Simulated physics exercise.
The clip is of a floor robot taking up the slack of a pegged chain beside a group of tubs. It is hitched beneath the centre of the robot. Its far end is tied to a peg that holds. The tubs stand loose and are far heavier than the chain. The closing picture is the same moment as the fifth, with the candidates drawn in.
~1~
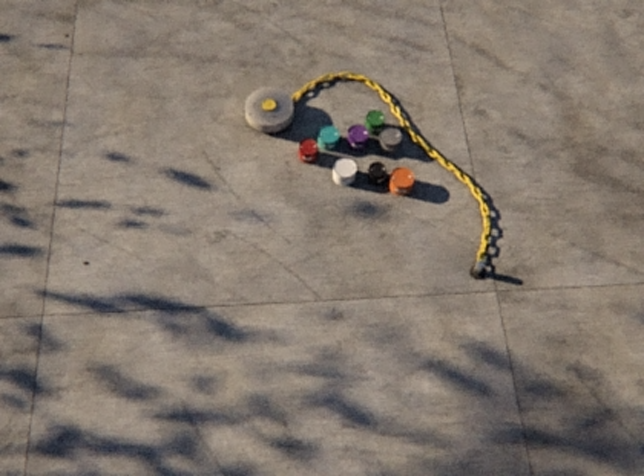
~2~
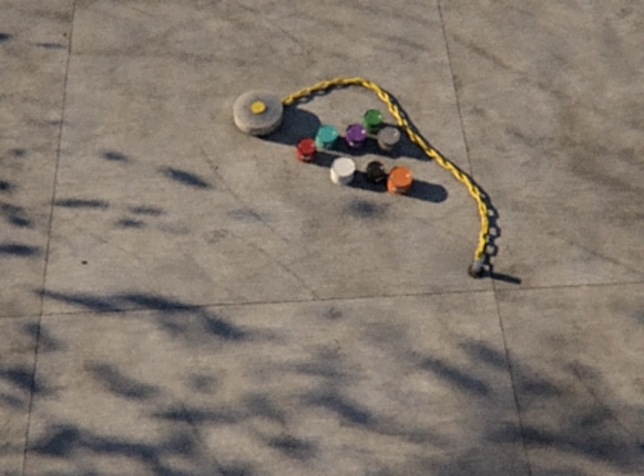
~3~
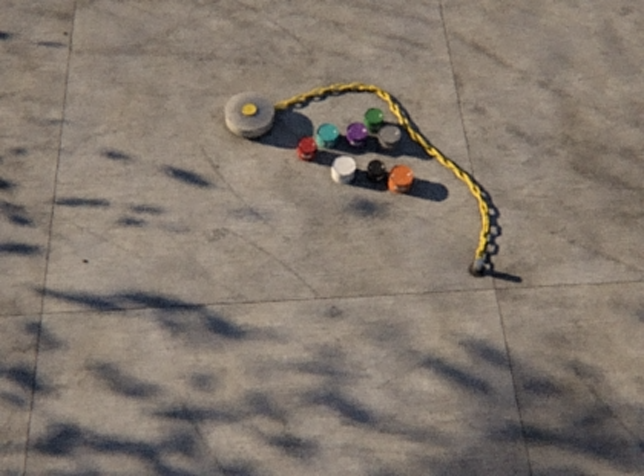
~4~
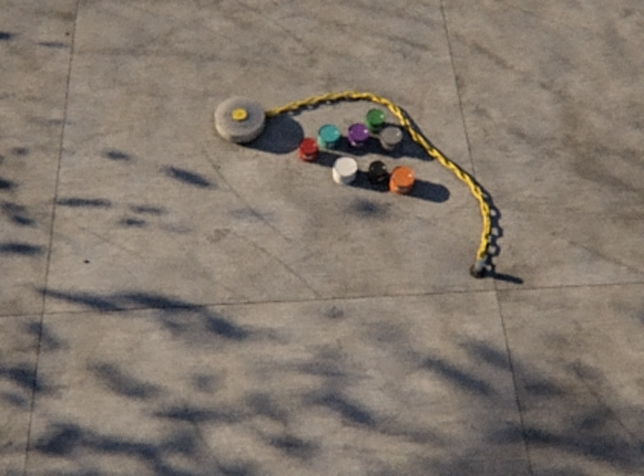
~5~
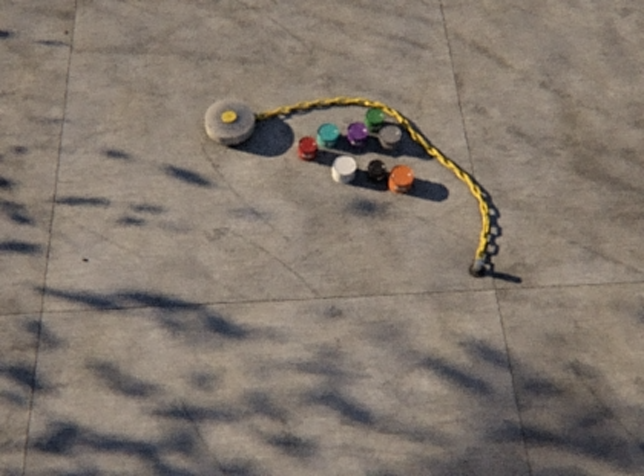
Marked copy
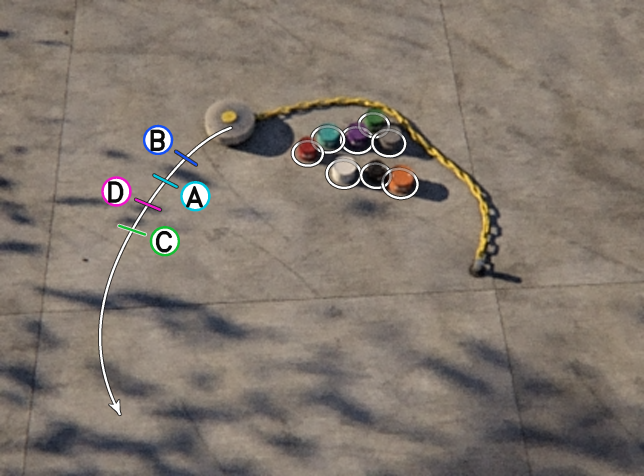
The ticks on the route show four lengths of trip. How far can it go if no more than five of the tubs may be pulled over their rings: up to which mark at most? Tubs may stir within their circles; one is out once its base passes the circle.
Up to mark A.
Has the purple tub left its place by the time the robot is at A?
Yes.
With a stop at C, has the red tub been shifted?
By then, yes.
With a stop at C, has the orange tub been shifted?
Yes.
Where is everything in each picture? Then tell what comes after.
The first picture shows red tub (308, 151); orange tub (401, 182); robot (270, 111).
The second picture shows robot (259, 113); purple tub (356, 137).
The third picture shows robot (250, 115); green tub (374, 121).
The fourth picture shows robot (240, 120); black tub (377, 173).
The fifth picture shows robot (230, 122); red tub (308, 149); orange tub (401, 179); peg (478, 266).
On the marked copy, A at (165, 181); B at (186, 158); C at (132, 230); D at (148, 205); the route from (231, 128) via (123, 248) to (120, 414).
With A. Early on, robot (204, 136).
Further on, robot (181, 157); purple tub (352, 139); green tub (370, 133); grey tub (387, 144).
At the end, robot (164, 176); purple tub (346, 143); turquoise tub (325, 145); green tub (366, 147); grey tub (382, 158); four over the rings.
As for the rest, B is within the limit but short; C has eight over the rings; D has eight over the rings.
